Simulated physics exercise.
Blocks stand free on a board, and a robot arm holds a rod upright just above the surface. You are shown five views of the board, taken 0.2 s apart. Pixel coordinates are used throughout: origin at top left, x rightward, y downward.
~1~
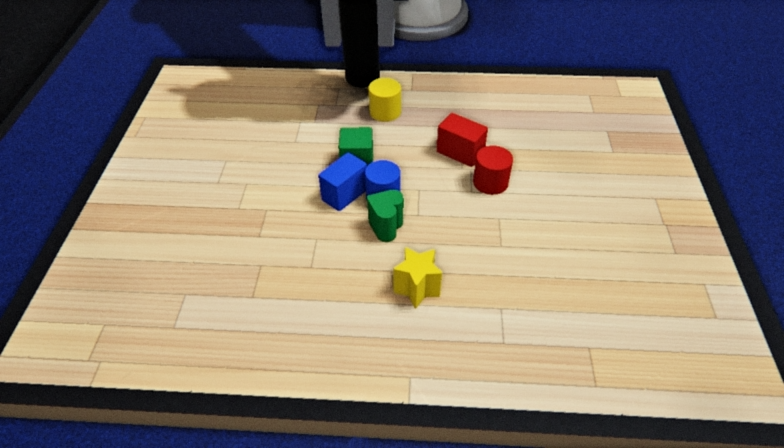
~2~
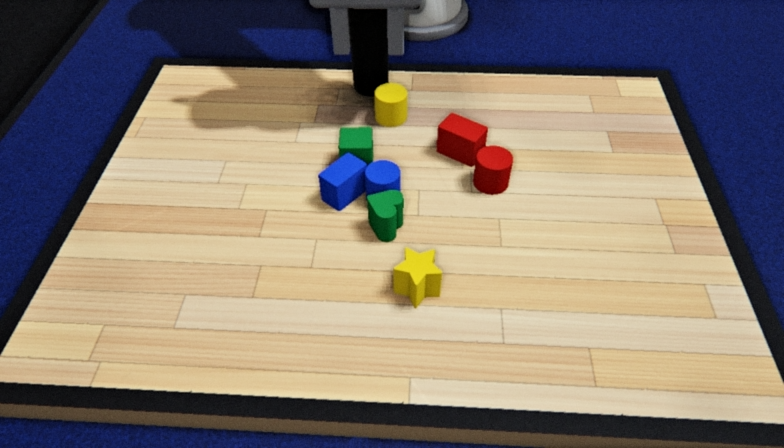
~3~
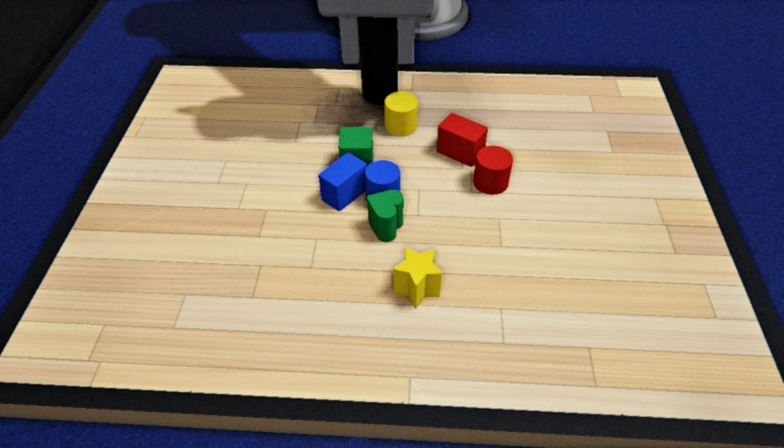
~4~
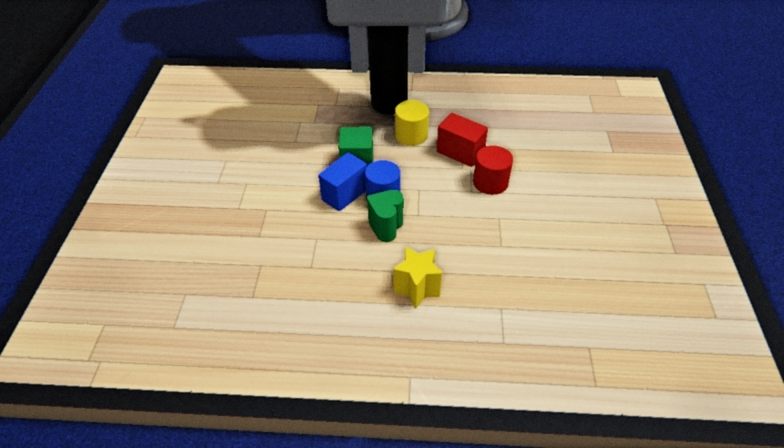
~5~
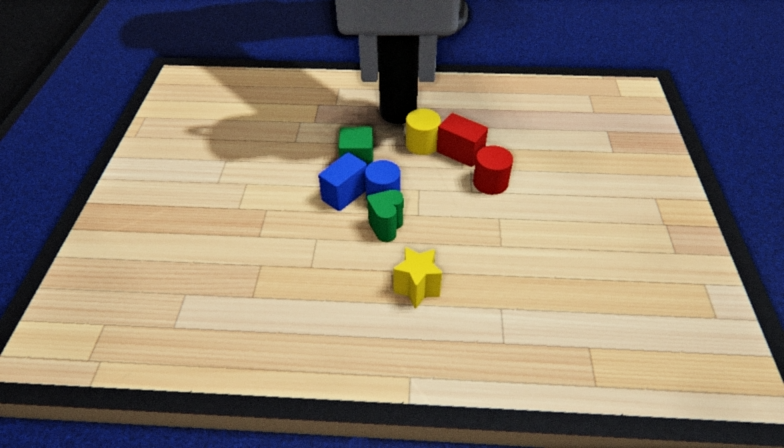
We see a robot arm's dark rod push a yellow cylinder gradually toward the lower right across a wooden board, bringing it beside a red block, while the other red, blue, green and yellow pieces stay still.
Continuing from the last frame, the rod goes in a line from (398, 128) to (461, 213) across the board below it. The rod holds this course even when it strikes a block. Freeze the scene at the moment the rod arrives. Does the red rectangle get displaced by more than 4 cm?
That would be a no.
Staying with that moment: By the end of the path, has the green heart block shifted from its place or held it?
At the end, its place is the same.
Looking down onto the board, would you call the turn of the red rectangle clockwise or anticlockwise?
The answer is counter-clockwise.
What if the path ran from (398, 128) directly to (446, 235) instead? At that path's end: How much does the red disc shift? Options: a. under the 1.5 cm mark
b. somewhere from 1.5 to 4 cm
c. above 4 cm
My pick is a.
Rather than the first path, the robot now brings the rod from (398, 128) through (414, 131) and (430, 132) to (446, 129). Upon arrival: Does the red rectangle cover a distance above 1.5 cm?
Yes
On the path given first. One third of the way, rod at (418, 140); yellow disc at (446, 146); red rectangle at (481, 135), turned 55° anticlockwise.
Two thirds of the way, rod at (439, 169); yellow disc at (474, 174); red rectangle at (482, 135), turned 60° anticlockwise; red disc at (504, 160).
At the end, rod at (462, 200); blue disc in place; green heart block in place; yellow disc at (506, 195); red rectangle at (482, 135), turned 60° anticlockwise; red disc at (505, 160).
